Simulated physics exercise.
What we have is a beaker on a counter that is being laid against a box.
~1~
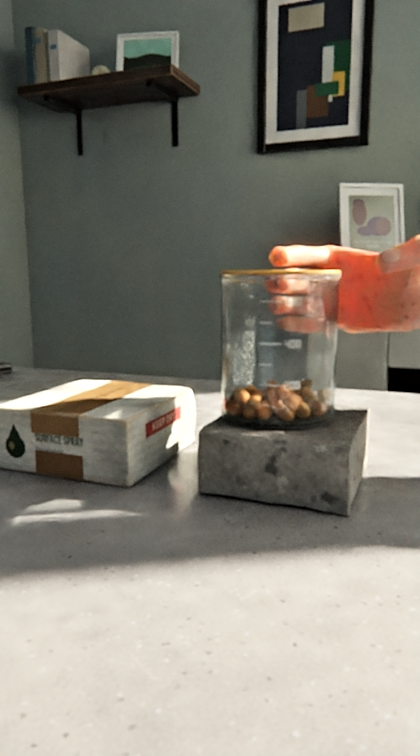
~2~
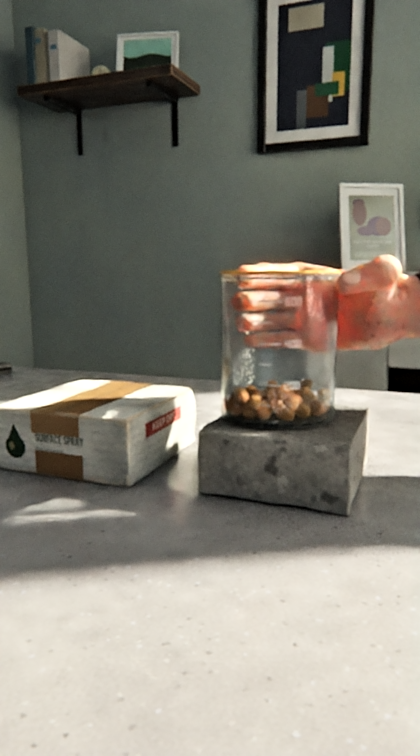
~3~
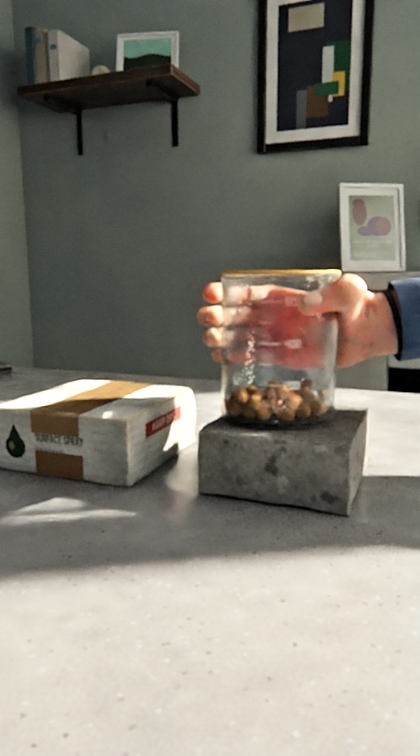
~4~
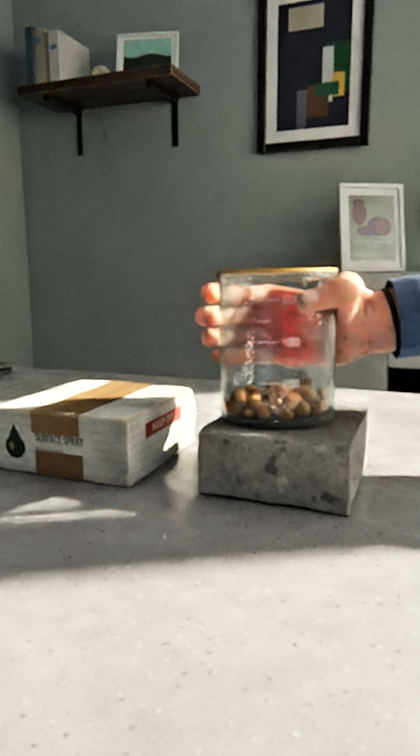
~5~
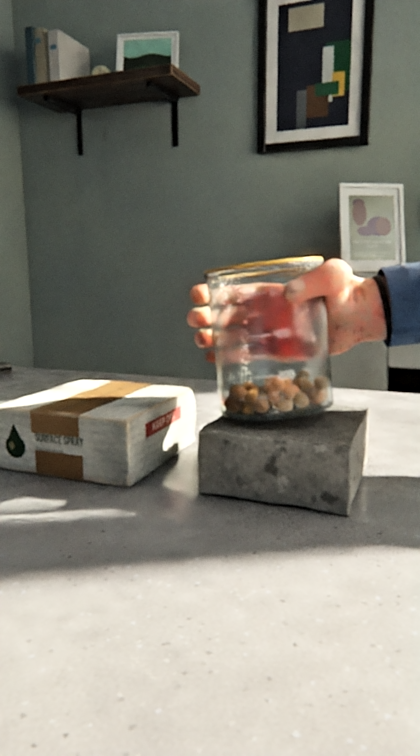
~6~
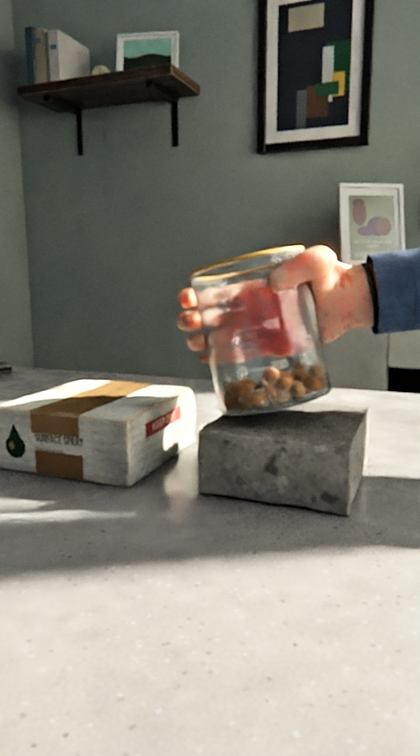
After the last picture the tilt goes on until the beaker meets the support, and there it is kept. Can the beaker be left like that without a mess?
In the end the load does not come out.
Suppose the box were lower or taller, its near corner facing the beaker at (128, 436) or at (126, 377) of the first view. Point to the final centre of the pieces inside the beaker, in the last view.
One: (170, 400). Two: (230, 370).
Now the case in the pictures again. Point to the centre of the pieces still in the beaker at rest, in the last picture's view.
Close to (214, 377).
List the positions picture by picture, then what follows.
In the first frame, beaker (278, 344), nearly empty of roasted chickpeas; box (102, 425), its top about level with the beaker's foot.
In the second frame, beaker (278, 344), upright; rim (226, 273); top of the contents (288, 392).
In the third frame, beaker (278, 344), upright; rim (226, 273); box (102, 425).
In the fourth frame, beaker (277, 343), upright; rim (223, 273); top of the contents (287, 391).
In the fifth frame, beaker (270, 337), leaning 7°; rim (211, 273); box (102, 425).
In the sixth frame, beaker (261, 332), leaning 13°; rim (196, 276); box (102, 425), its top about level with the beaker's foot.
Then, 0.80 s later than the last frame, the beaker leans 48°; everything is still inside.
Then, 1.50 s later than the last frame, the beaker leans 78°; everything is still inside.
Then, 2.10 s later than the last frame, the beaker rests on the box at 86°; everything is still inside.
When it is over, the beaker rests on the box at 86°; everything is still inside.
